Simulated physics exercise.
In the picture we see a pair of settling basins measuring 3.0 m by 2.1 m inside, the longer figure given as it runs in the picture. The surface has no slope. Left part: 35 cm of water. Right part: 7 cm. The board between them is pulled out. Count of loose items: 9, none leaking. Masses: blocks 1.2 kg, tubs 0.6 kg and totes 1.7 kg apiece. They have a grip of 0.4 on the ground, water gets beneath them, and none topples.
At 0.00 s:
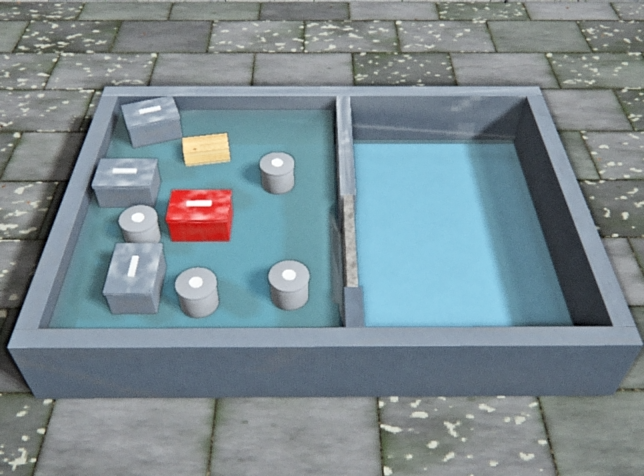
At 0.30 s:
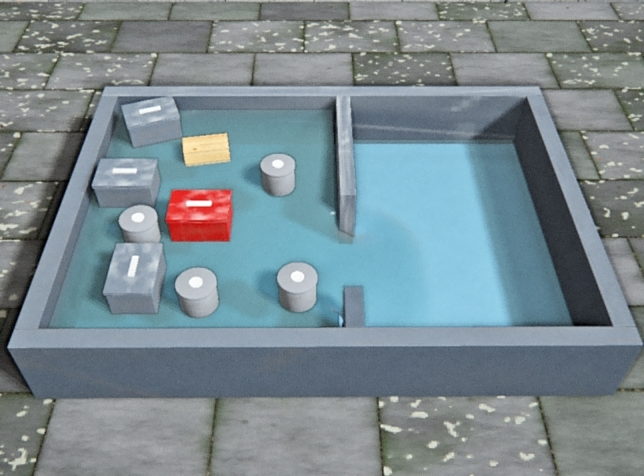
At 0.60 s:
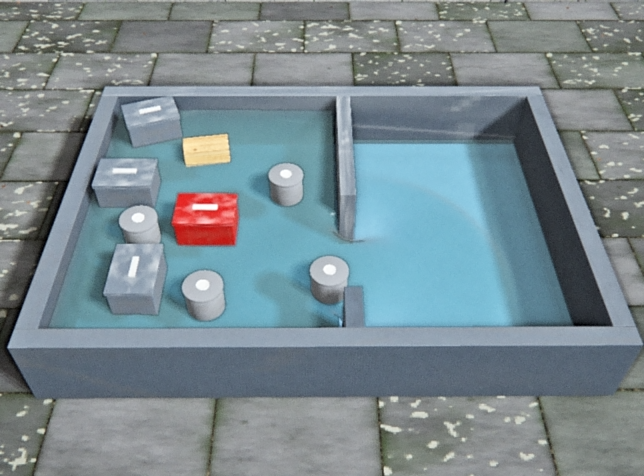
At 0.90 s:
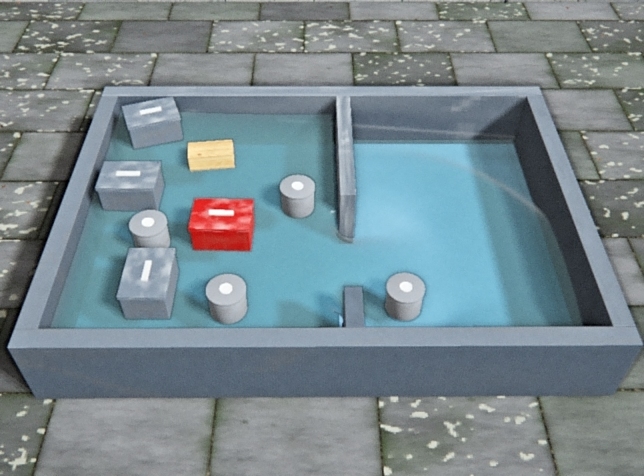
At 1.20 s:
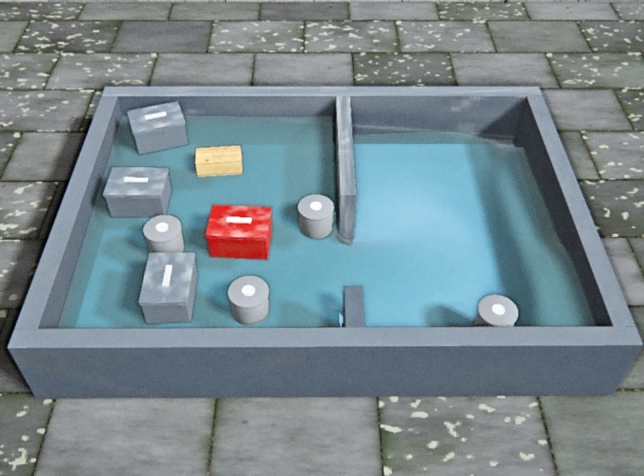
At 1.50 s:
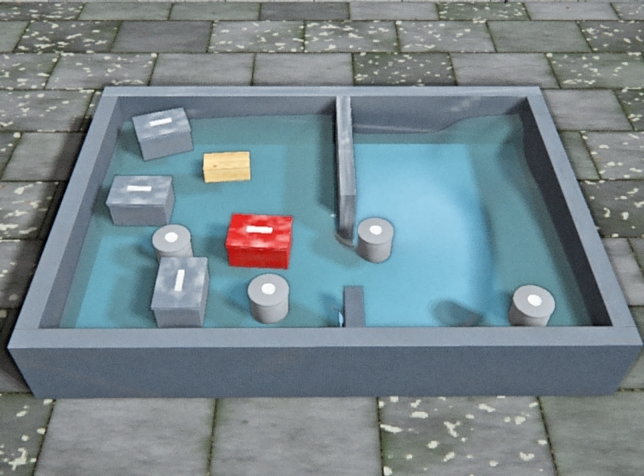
Floating tubs and boxes drift rightward in a grey, two-part basin on stone paving, seen from above at an angle by a still camera. Four grey tubs, three grey boxes, a red box and a small yellow block start in the left part. The dividing board opens, water ripples into the right part, one tub slides through to the near right corner, the others shift more slowly, and a second tub reaches the gap.
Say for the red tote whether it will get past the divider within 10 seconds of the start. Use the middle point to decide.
Red tote: Over.
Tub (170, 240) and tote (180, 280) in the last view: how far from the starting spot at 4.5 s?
30 cm, 30 cm.
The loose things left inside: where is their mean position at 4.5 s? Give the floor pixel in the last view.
Mean position approx. (318, 263).
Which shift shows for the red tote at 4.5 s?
I'd put it at around 200 cm.
After 2.1 s the red tote is near (302, 243), 0.7 m from its start, afloat; 2 of 9 are over the mark; 9 afloat.
After 4.5 s the red tote is near (530, 221), 2.0 m from its start, afloat; 4 of 9 are over the mark; 9 afloat.
After 7.0 s the red tote is near (449, 227), 1.5 m from its start, afloat; 4 of 9 are over the mark; 9 afloat.
After 10.0 s the red tote is near (462, 181), 1.7 m from its start, afloat; 4 of 9 are over the mark; 9 afloat.
